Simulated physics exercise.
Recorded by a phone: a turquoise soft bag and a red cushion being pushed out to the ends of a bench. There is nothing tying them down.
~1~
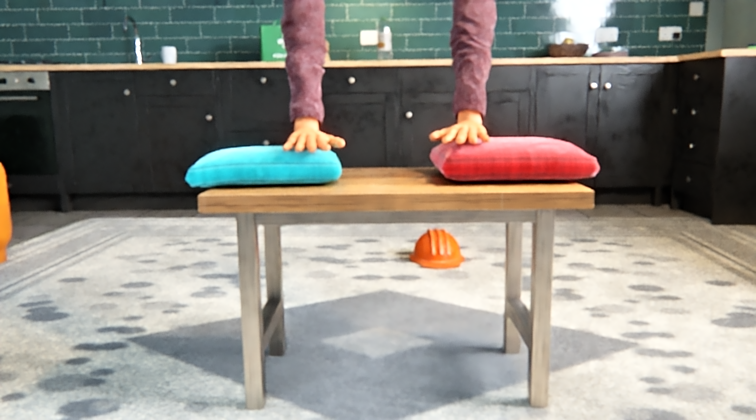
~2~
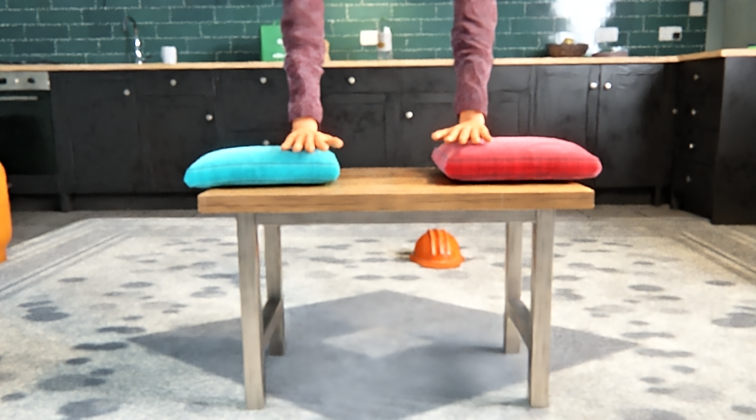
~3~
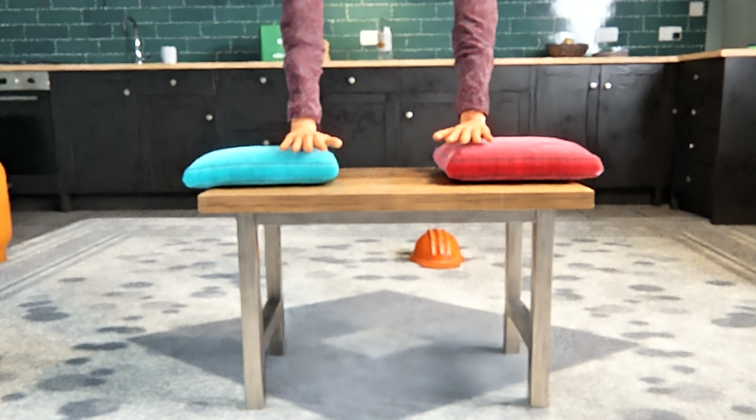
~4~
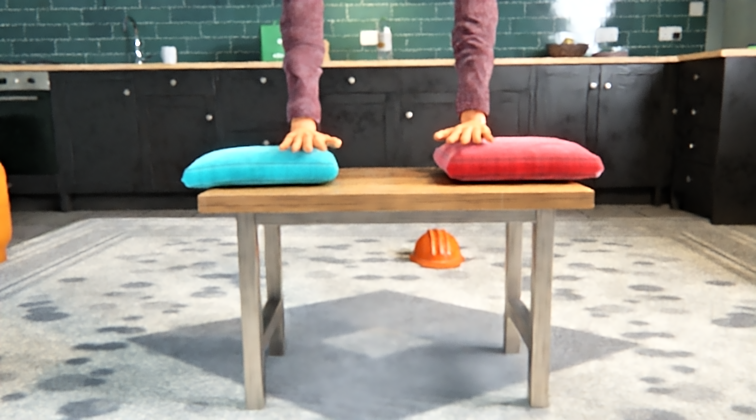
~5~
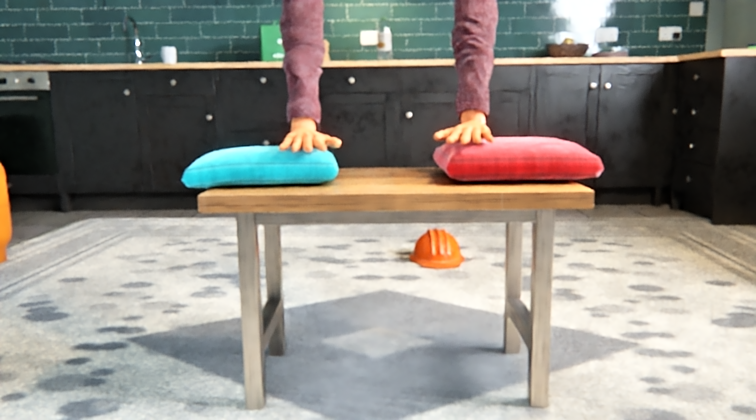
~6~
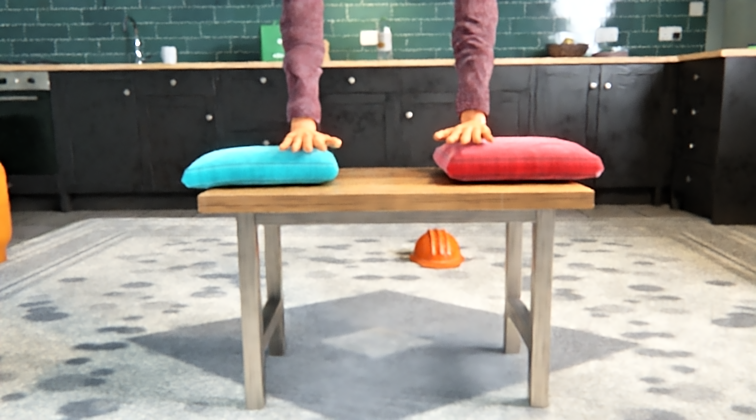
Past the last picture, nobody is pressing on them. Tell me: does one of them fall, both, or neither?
My prediction: My guess is the turquoise soft bag sticks around, my guess is the red cushion sticks around.
Then, 0.40 s after the last picture, soft bag lying still; cushion lying still.
At rest, soft bag lying still; cushion lying still. The turquoise soft bag stays up there and the red cushion remains on top.
